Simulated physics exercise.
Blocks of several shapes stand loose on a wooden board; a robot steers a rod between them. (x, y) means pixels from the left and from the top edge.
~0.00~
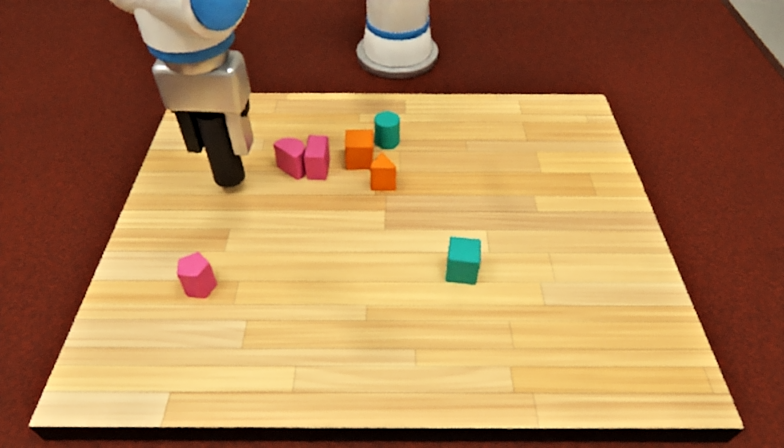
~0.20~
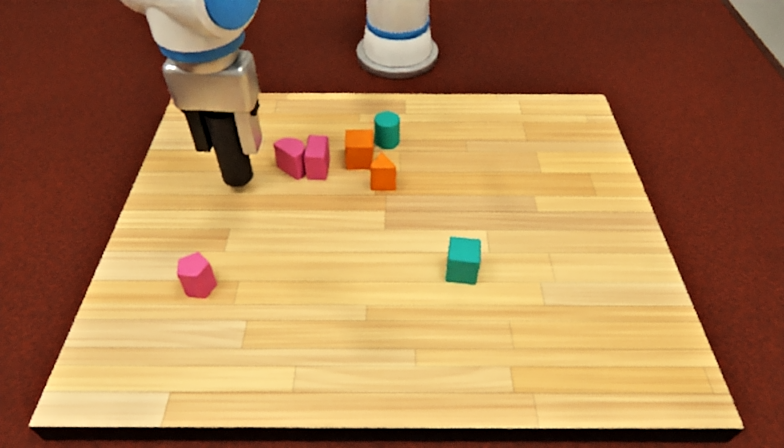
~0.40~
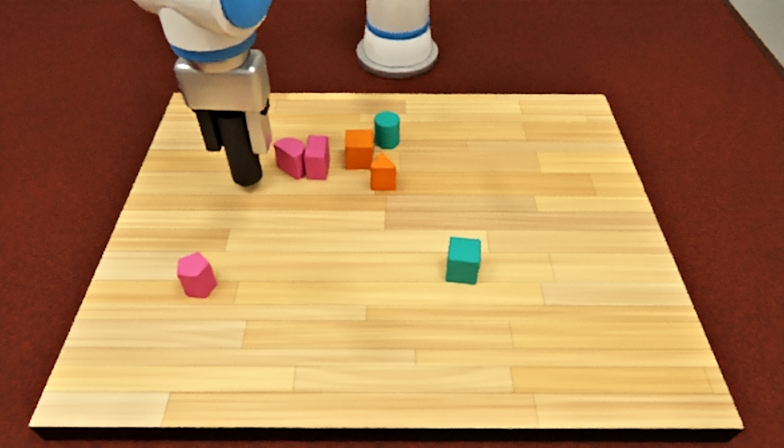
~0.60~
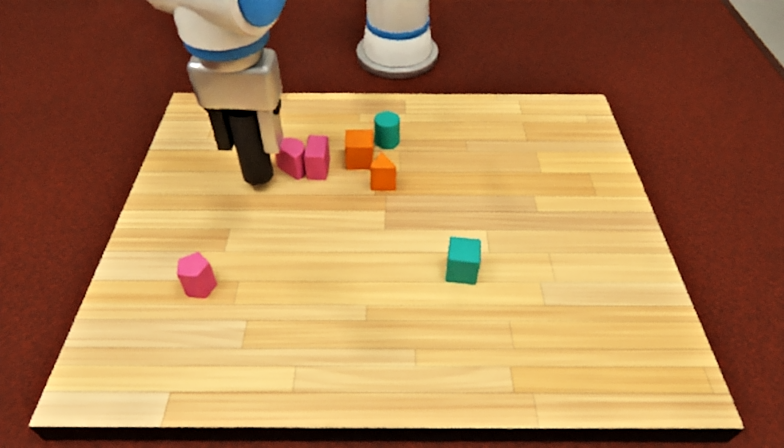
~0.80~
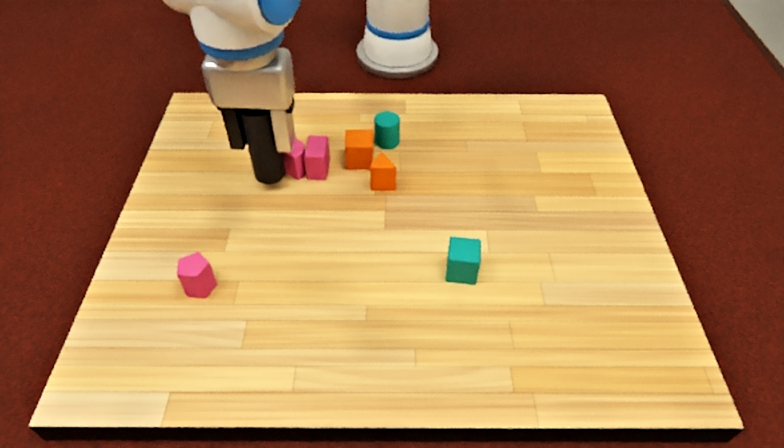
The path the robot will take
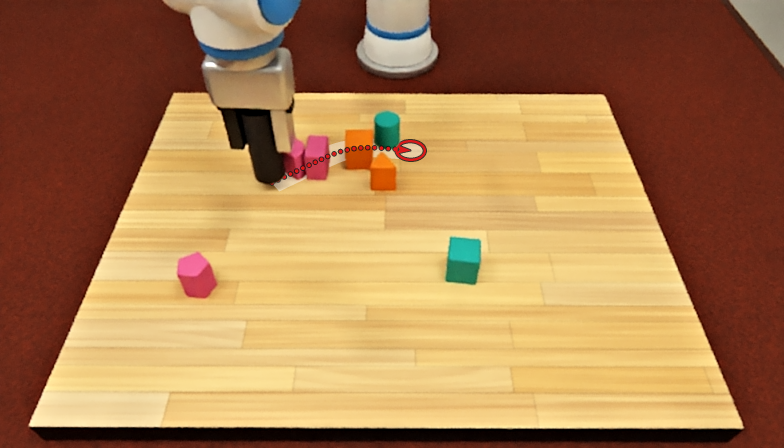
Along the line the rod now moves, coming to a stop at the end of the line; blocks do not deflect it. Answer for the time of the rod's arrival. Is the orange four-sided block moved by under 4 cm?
In short: No.
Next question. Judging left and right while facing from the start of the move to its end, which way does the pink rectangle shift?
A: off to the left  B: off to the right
(B)
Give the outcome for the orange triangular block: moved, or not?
It is left in place.
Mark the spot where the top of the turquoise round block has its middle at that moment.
For the centre of its top, I'd go with (422, 112).
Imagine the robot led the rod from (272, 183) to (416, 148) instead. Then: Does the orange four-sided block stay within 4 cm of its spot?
Final answer: No.
The drawn path runs from (272, 183) through (316, 162) and (362, 148) to (411, 150).
The first path, step by step. One third of the way, rod at (316, 153); pink D-shaped block at (328, 124); pink rectangle at (346, 136), turned 25° clockwise; orange four-sided block at (372, 136), turned 30° clockwise.
Two thirds of the way, rod at (362, 139); pink D-shaped block at (344, 112), turned 55° anticlockwise; pink rectangle at (378, 136), turned 35° clockwise; orange four-sided block at (402, 141), turned 40° clockwise; turquoise round block at (389, 118).
At the end, rod at (411, 142); pink D-shaped block at (344, 112), turned 55° anticlockwise; pink rectangle at (417, 143), turned 75° clockwise; orange four-sided block at (432, 157), turned 80° clockwise; orange triangular block not moved; turquoise round block at (422, 112).
